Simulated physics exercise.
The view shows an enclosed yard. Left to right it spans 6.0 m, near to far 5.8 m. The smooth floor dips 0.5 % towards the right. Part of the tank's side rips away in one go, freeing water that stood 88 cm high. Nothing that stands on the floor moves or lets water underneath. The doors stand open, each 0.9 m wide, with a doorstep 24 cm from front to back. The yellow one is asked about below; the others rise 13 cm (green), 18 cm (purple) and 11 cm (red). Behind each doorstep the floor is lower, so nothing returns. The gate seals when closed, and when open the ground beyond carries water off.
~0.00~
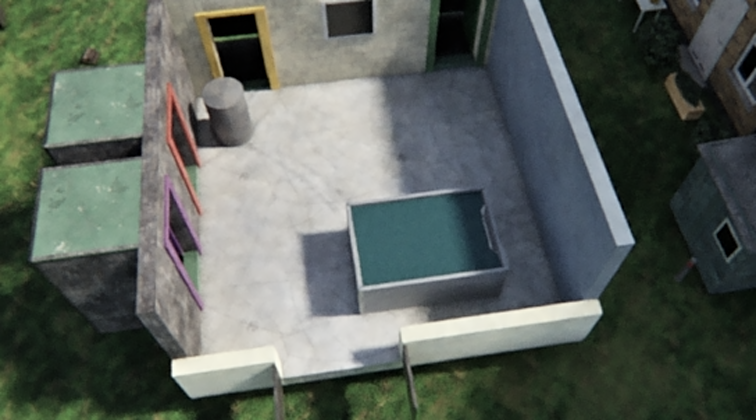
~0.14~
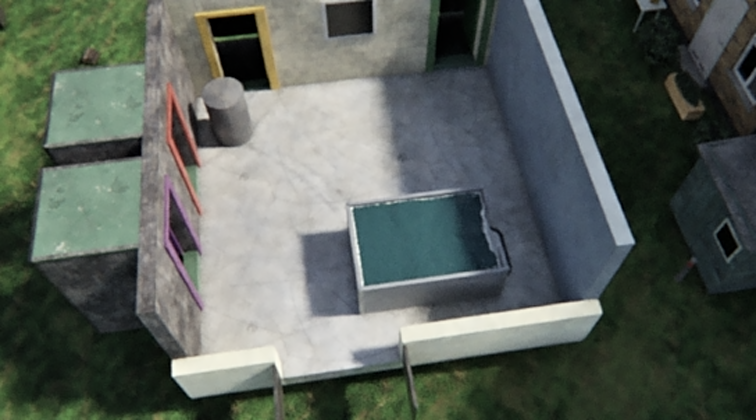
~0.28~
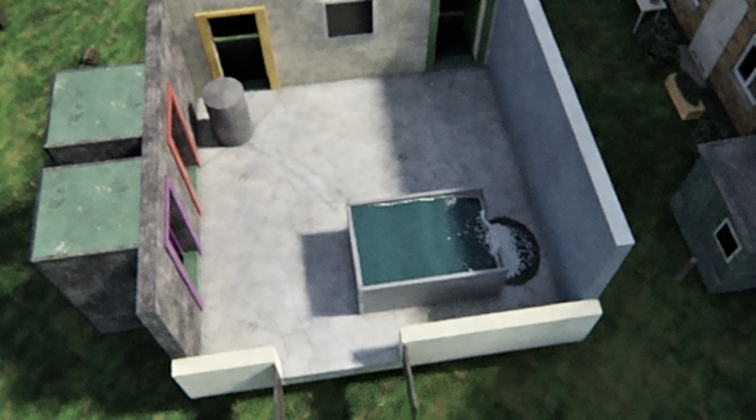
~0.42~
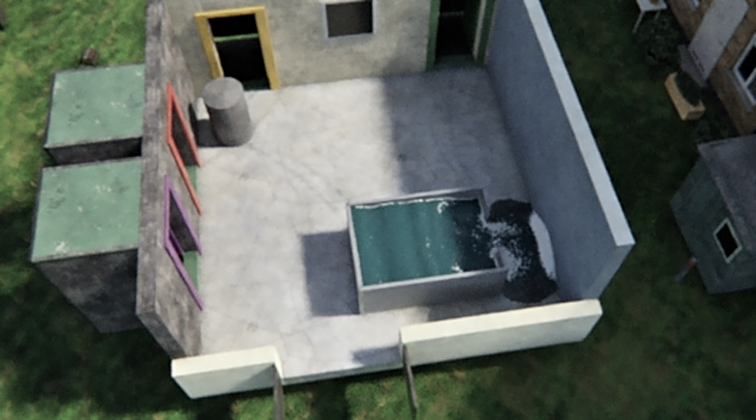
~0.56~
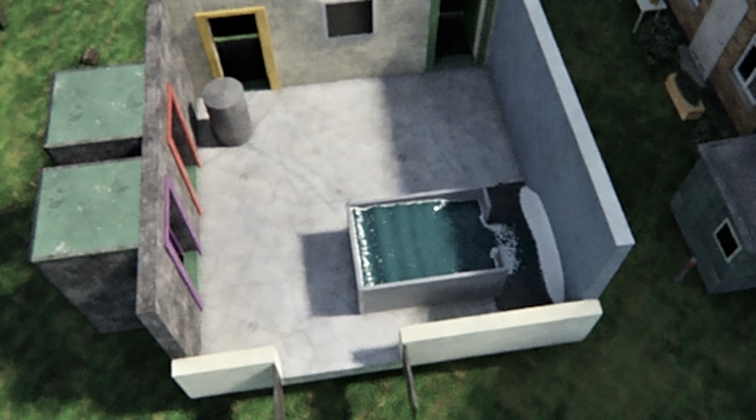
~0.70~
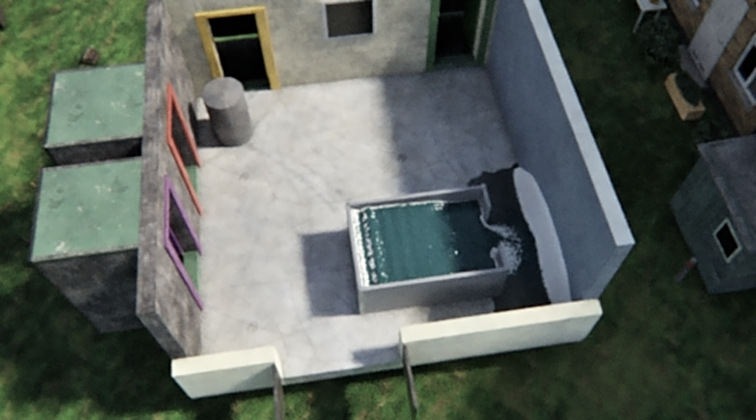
Water burst out through the right side of a tank in a walled yard, splashed onto the pale floor, and spread in a dark pool along the right wall while the tank's surface rippled.
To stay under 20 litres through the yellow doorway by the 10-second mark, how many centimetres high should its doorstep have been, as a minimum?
Close to 8.5 cm is just enough.
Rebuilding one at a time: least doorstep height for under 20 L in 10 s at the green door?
About 21 cm at green.
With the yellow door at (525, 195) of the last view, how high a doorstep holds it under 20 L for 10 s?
About 22 cm.
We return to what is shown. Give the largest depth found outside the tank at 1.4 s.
About 62 cm.
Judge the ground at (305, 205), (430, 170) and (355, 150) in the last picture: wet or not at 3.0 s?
In that order: Dry, flooded, wet.
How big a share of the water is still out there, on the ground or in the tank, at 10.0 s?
Some 82 per cent remains.
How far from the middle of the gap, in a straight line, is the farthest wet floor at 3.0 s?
Some 5.4 m out.
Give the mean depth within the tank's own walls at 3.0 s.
Some 39 cm.
After 1.4 s water covers 20 % of the floor, deepest (62 cm) near (563, 312); it has not reached the yellow door.
After 3.0 s water covers 55 % of the floor, deepest (36 cm) near (563, 312); it has not reached the yellow door.
After 10.0 s water covers 100 % of the floor, deepest (12 cm) near (535, 256); 9 cm at the yellow door, 57 litres in over its 5 cm doorstep.
At the yellow door as built, the water arrived by 3.4 s and peaked near 13 cm at 8.0 s.
Run again over the same 10 s with other heights there, 31 litres in over 7.5 cm, 11 litres over 10 cm. The limit of 20 litres is kept from about 8.5 cm up.
